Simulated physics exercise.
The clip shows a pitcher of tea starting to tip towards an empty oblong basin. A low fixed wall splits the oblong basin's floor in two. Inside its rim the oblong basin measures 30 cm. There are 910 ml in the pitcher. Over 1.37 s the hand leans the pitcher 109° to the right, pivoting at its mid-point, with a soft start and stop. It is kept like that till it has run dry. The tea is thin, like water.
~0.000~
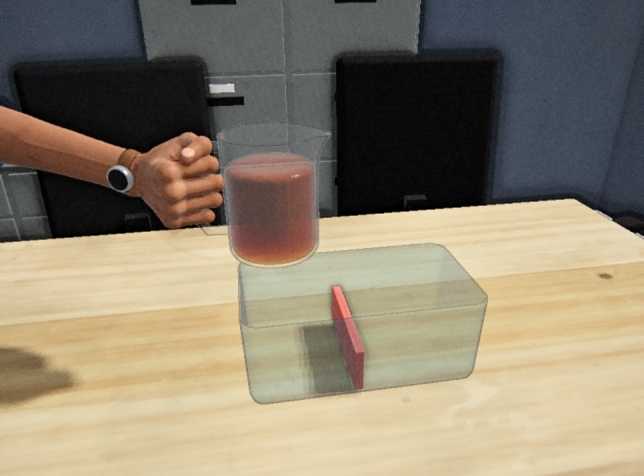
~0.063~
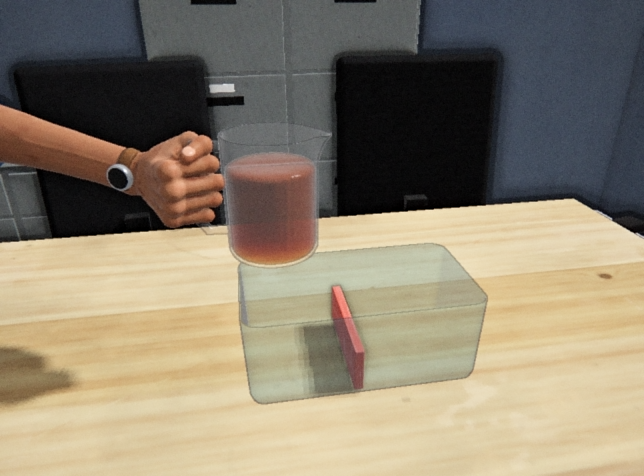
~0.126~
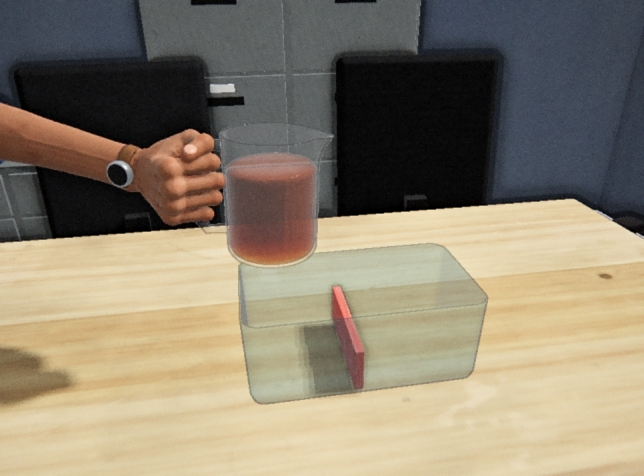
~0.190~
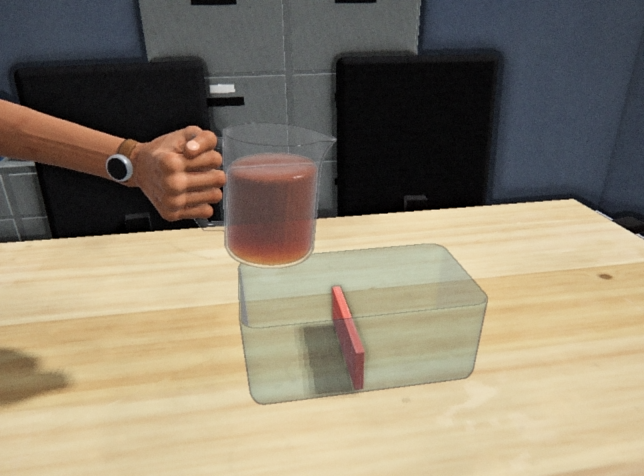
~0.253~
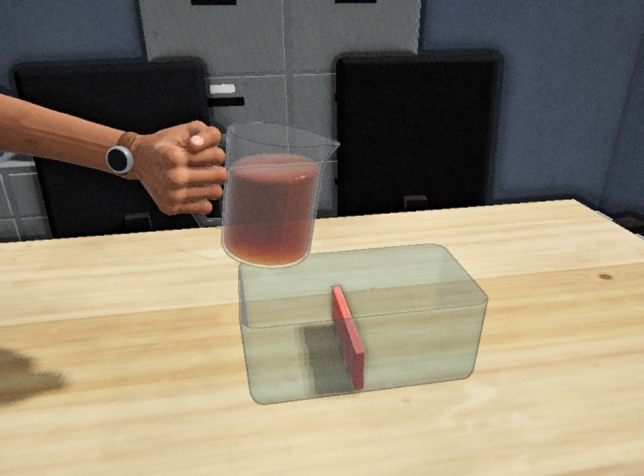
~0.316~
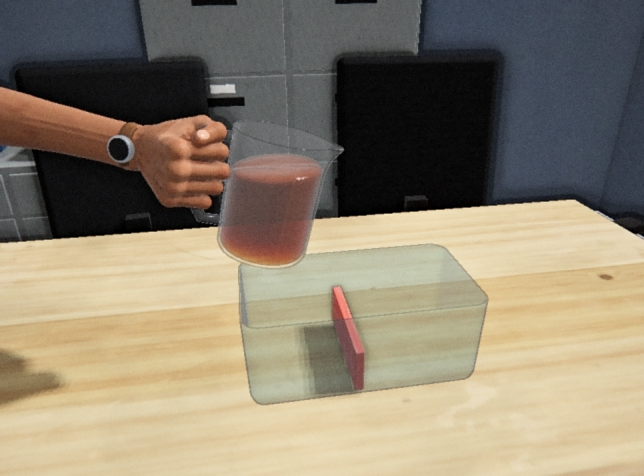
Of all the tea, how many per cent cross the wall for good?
The far part has some 96 per cent.
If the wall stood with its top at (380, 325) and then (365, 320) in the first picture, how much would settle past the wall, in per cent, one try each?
First 60, then 80 per cent.
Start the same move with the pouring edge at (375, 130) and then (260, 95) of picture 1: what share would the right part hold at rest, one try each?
First 85, then 35 per cent.
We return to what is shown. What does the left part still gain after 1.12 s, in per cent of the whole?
Some 2 per cent.
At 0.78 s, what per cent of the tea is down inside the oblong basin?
Near 2 in a hundred.
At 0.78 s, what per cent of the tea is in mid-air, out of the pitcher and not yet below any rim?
Some 9 per cent.
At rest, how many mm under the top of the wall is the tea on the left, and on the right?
Left about 60 mm, right about 24 mm.
Then, 0.78 s in, the tilt is 67° and 90 per cent is still to pour, 0 is left of the wall and 2 right of it.
Then, 1.12 s in, the tilt is 101° and 35 per cent is still to pour, 1 is left of the wall and 47 right of it.
Then, 1.48 s in, the tilt is 109° and 3 per cent is still to pour, 3 is left of the wall and 92 right of it.
Then, 1.87 s in, the tilt is 109° and 0 per cent is still to pour, 3 is left of the wall and 96 right of it.
Finally, 3 per cent lies left of the wall, 96 right of it and 1 outside.
